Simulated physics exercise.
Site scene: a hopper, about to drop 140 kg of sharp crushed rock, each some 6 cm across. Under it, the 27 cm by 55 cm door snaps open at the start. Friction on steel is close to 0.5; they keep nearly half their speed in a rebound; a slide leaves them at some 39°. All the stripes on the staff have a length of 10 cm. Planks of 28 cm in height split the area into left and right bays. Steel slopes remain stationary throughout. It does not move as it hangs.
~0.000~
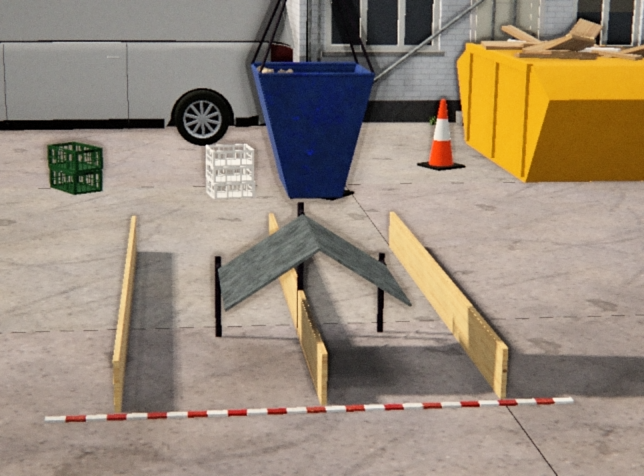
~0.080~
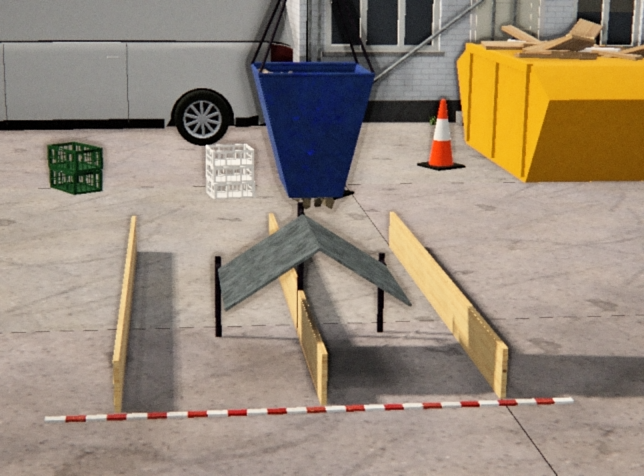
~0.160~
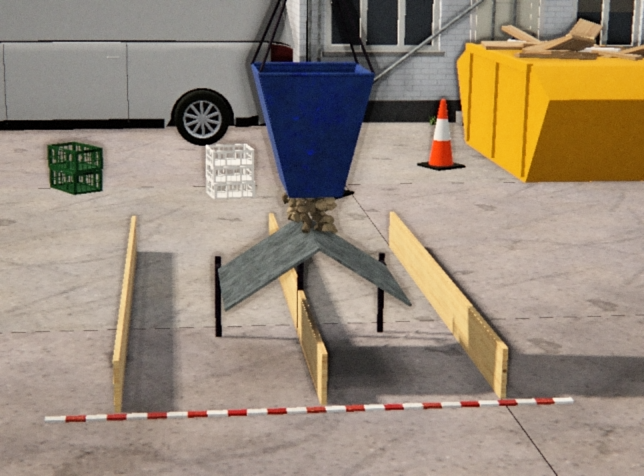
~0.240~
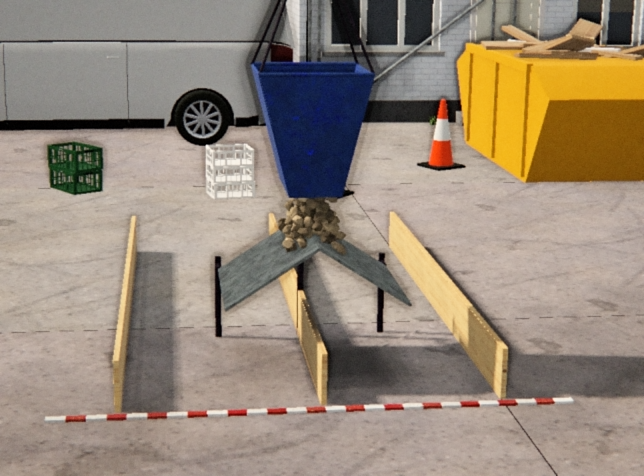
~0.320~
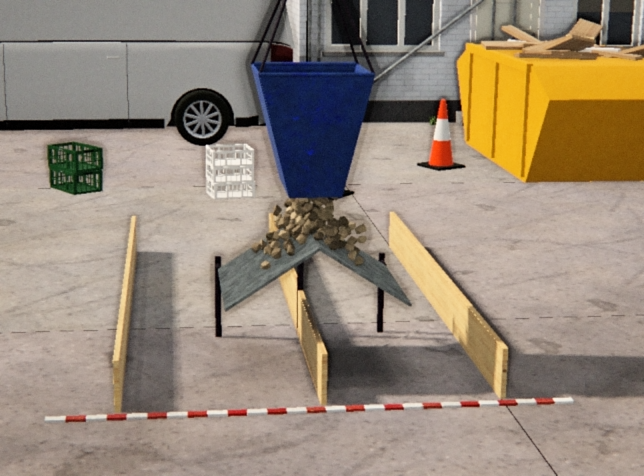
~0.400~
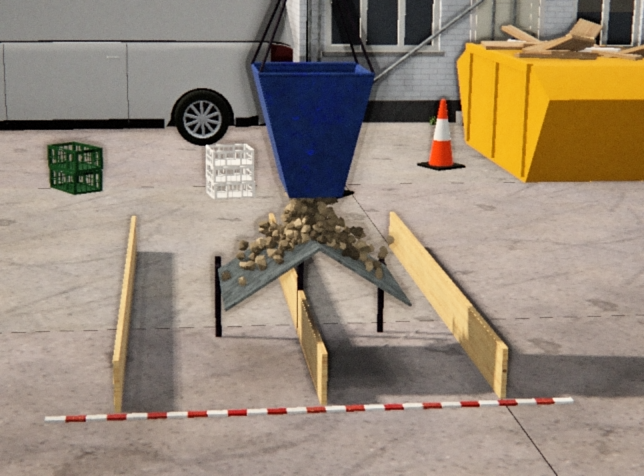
Blue hopper hanging still above a grey peaked roof-shaped slide, releasing brown crushed rock that spreads down both slopes between wooden planks.
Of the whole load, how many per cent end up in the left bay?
Some 53 per cent of it.
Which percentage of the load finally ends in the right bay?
About 45 per cent.
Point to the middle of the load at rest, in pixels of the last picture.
Middle of load approx at pixel (213, 362).
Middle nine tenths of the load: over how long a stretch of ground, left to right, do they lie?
190 cm.
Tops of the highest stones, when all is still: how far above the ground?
30 cm.
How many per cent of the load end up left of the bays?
I'd say close to 0 per cent of the load ends there.
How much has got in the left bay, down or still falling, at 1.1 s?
Share: Around 30 %.
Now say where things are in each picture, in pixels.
The outlet is at (316, 188); nothing has dropped yet, in the first frame.
The outlet is at (316, 188); 5 % is out, in the second frame.
Outlet at (316, 188), the stream shows down to (324, 220); 87 % still inside, in the third frame.
Outlet at (316, 188), the stream shows down to (319, 242); 81 % still inside, in the fourth frame.
Outlet at (316, 188), the stream shows down to (310, 254); 76 % still inside, in the fifth frame.
Outlet at (316, 188), the stream shows down to (285, 268); 67 % still inside, in the sixth frame.
After 0.7 s, 28 % in the hopper, 61 % on the steel, 6 % falling or lying in the left bay, 6 % falling or lying in the right bay; the stones farthest right are at (454, 343).
After 1.1 s, 1 % in the hopper, 39 % on the steel, 32 % falling or lying in the left bay, 28 % falling or lying in the right bay; the stones farthest right are at (464, 349).
After 1.7 s, 0 % in the hopper, 2 % on the steel, 52 % falling or lying in the left bay, 47 % falling or lying in the right bay; the stones farthest right are at (464, 348).
After 2.6 s, 0 % in the hopper, 53 % falling or lying in the left bay, 47 % falling or lying in the right bay; the stones farthest right are at (464, 348).
After 4.5 s, 0 % in the hopper, 53 % in the left bay, 47 % in the right bay; the stones farthest right are at (464, 348).
